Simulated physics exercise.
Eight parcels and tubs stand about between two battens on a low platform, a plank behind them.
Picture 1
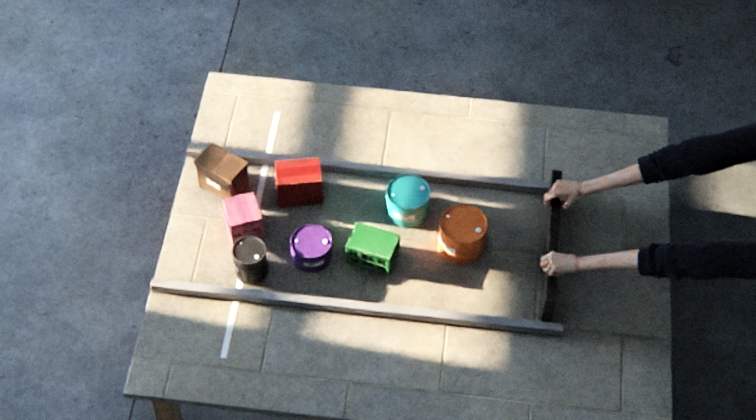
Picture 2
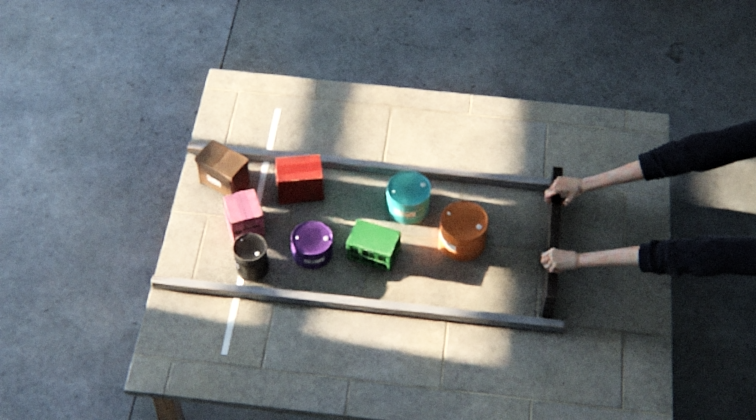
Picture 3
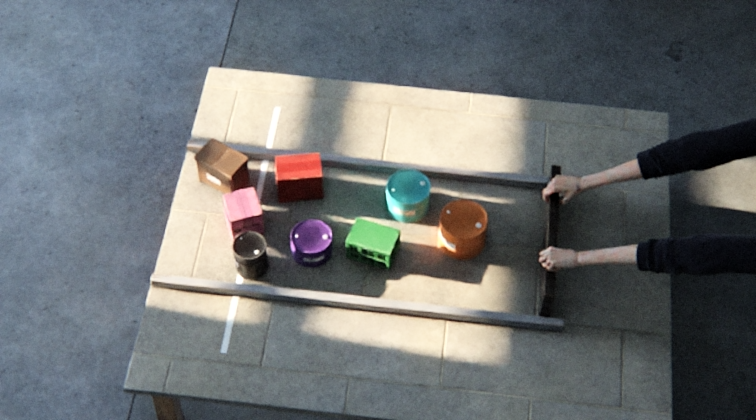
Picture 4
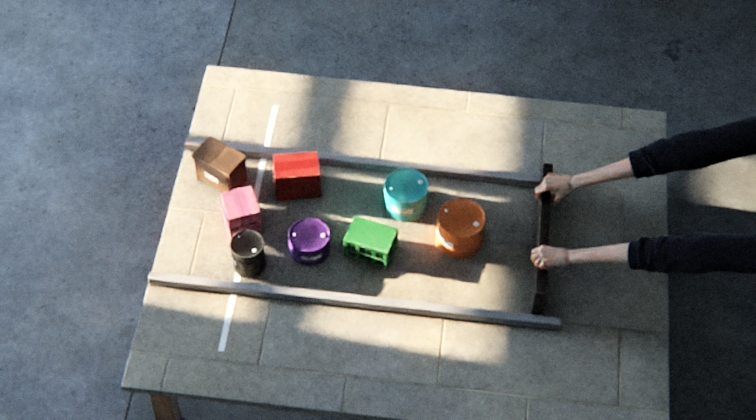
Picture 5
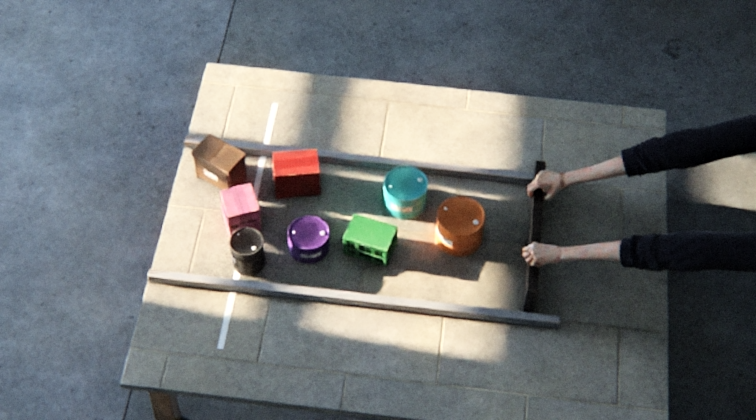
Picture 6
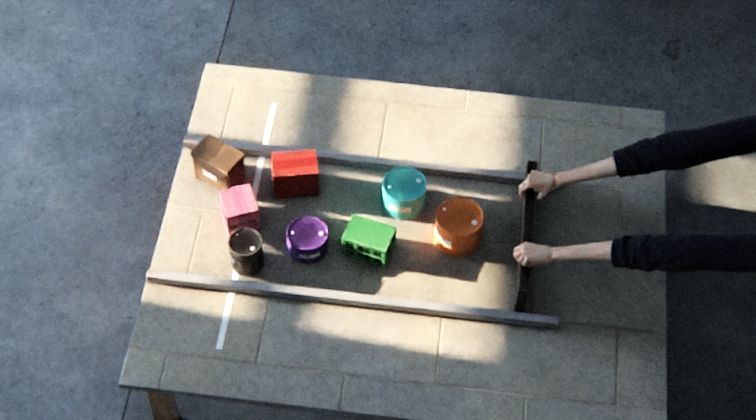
A dark plank, gripped by two hands at the right, slid a short way left between two rails on a low platform, while the eight colourful boxes and tubs ahead of it stayed practically still.
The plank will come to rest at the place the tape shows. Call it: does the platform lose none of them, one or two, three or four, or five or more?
It loses one or two.
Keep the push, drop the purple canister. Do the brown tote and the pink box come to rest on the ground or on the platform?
Result - brown tote: It comes off; pink box: It stays aboard.
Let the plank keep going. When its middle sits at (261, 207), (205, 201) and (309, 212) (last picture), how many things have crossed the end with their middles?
The counts would come out as 1, 5 and 0.
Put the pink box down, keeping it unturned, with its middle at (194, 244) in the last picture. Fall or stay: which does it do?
It goes off the edge.
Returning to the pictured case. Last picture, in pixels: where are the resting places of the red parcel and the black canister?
Roughly (192, 158) for the first and roughly (173, 253) for the second.
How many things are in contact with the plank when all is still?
Total: 3.
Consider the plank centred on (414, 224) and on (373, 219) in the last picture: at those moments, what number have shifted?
Answer - first 3, then 4.
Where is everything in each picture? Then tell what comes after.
Brown tote (223, 174); pink box (243, 219); black canister (250, 261); plank (552, 246); tape (252, 227), in the first picture.
Pink box (244, 216); red parcel (300, 179), in the second picture.
Black canister (250, 256); orange canister (463, 230), in the third picture.
Brown tote (221, 168); purple canister (309, 242), in the fourth picture.
Pink box (241, 210); turquoise canister (405, 193), in the fifth picture.
Brown tote (219, 166); pink box (239, 211); black canister (246, 252); plank (526, 236); tape (248, 218), in the sixth picture.
Soon after, none off yet; brown tote at rest near (219, 166); pink box at rest near (239, 211); black canister at rest near (246, 252).
After that, none off yet; brown tote at rest near (219, 166); pink box moving near (237, 209); black canister displaced a little near (240, 255).
In the end, the number that fall off is one or two; gone, brown tote.
